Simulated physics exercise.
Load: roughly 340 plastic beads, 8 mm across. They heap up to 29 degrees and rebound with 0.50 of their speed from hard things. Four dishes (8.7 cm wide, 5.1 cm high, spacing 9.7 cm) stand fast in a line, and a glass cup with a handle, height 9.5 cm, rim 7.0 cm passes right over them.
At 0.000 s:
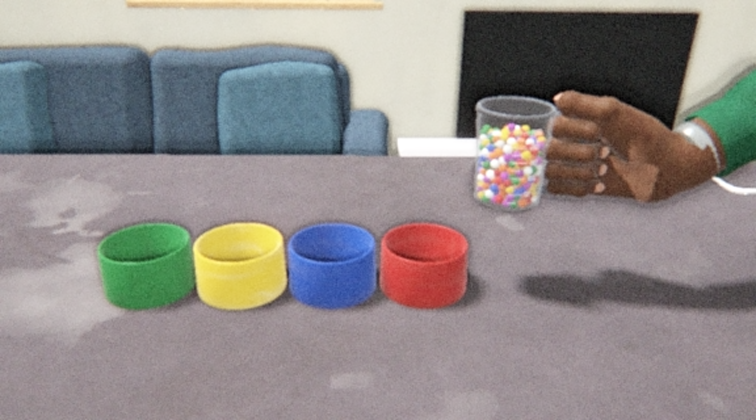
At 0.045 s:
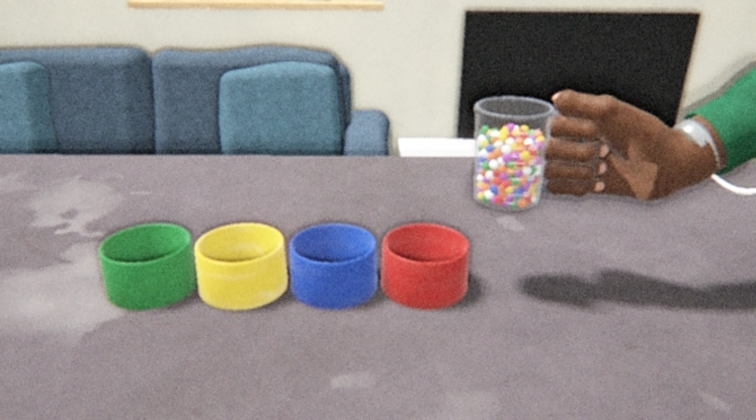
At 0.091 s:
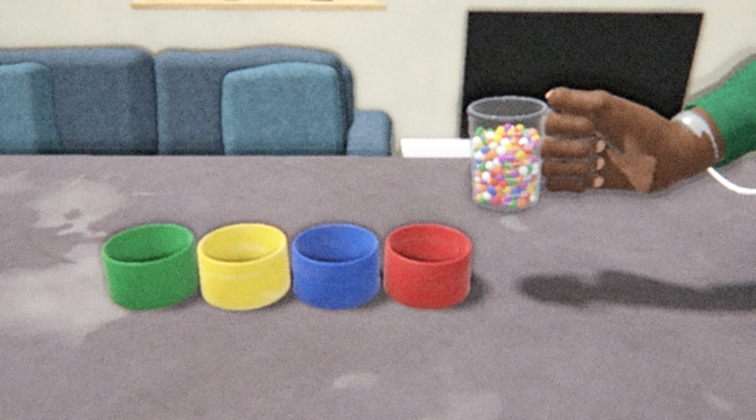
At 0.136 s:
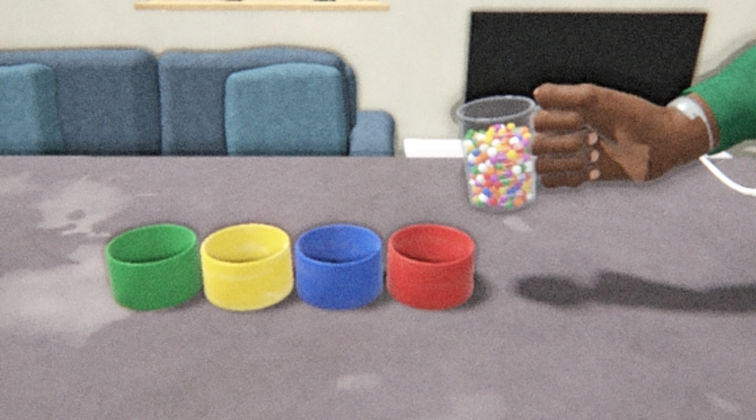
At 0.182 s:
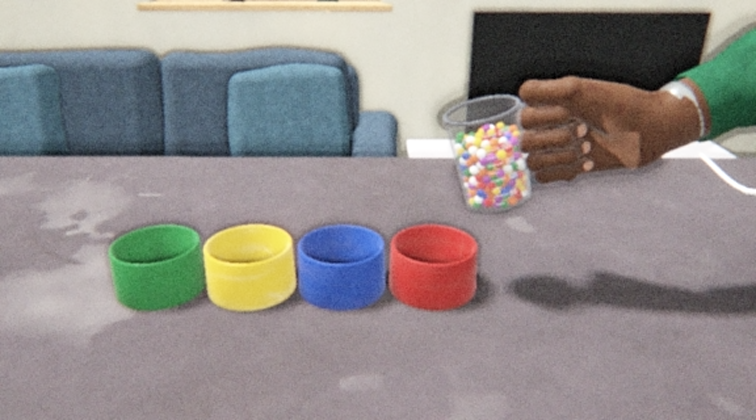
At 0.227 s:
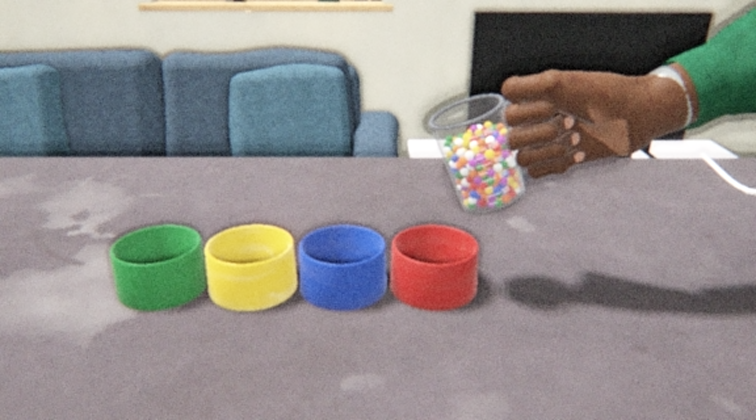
The video shows a hand holding a clear cup of colourful beads above a table with green, yellow, blue and red dishes in a row, then moving it slightly left while tilting it toward the dishes.
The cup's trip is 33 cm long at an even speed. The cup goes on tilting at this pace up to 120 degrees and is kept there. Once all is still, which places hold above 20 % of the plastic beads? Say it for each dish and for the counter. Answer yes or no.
Red dish: No; blue dish: No; green dish: Yes; yellow dish: Yes; on the counter: No.
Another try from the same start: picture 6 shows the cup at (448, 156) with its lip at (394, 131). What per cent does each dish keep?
Red 0; blue 0; green 60; yellow 0.
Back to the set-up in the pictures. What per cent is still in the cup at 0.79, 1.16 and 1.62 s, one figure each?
In turn: 100, 35, 0.
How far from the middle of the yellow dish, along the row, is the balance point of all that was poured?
Some 7 cm to the left.
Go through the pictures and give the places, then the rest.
In the first picture, cup at (511, 155), tilt 0 degrees, lip at (480, 107), moved 0.0 cm; middle of the pieces at (515, 167); red dish at (425, 243); blue dish at (332, 243); yellow dish at (239, 243); green dish at (145, 243).
In the second picture, cup at (510, 155), tilt 1 degrees, lip at (477, 108), moved 0.2 cm; middle of the pieces at (514, 167).
In the third picture, cup at (506, 155), tilt 4 degrees, lip at (470, 111), moved 0.8 cm; middle of the pieces at (511, 167).
In the fourth picture, cup at (499, 155), tilt 10 degrees, lip at (458, 115), moved 1.9 cm; middle of the pieces at (505, 167).
In the fifth picture, cup at (490, 156), tilt 15 degrees, lip at (445, 120), moved 3.0 cm; middle of the pieces at (497, 166).
In the sixth picture, cup at (480, 156), tilt 21 degrees, lip at (431, 125), moved 4.1 cm; middle of the pieces at (488, 166); red dish at (435, 245); blue dish at (343, 245); yellow dish at (250, 245); green dish at (156, 245). Its pace works out near 125 degrees a second; the hand travels 25 cm a second.
After 0.79 s, tilt 92 degrees; cup holds 100 %.
Then, at 1.16 s, tilt 120 degrees; cup holds 35 %, green 15 %, yellow 35 %.
Then, at 1.62 s, tilt 120 degrees; cup holds 0 %, green 60 %, yellow 30 %.
At rest (2.1 s), red 0 %, blue 0 %, green 60 %, yellow 30 %, counter 10 %.
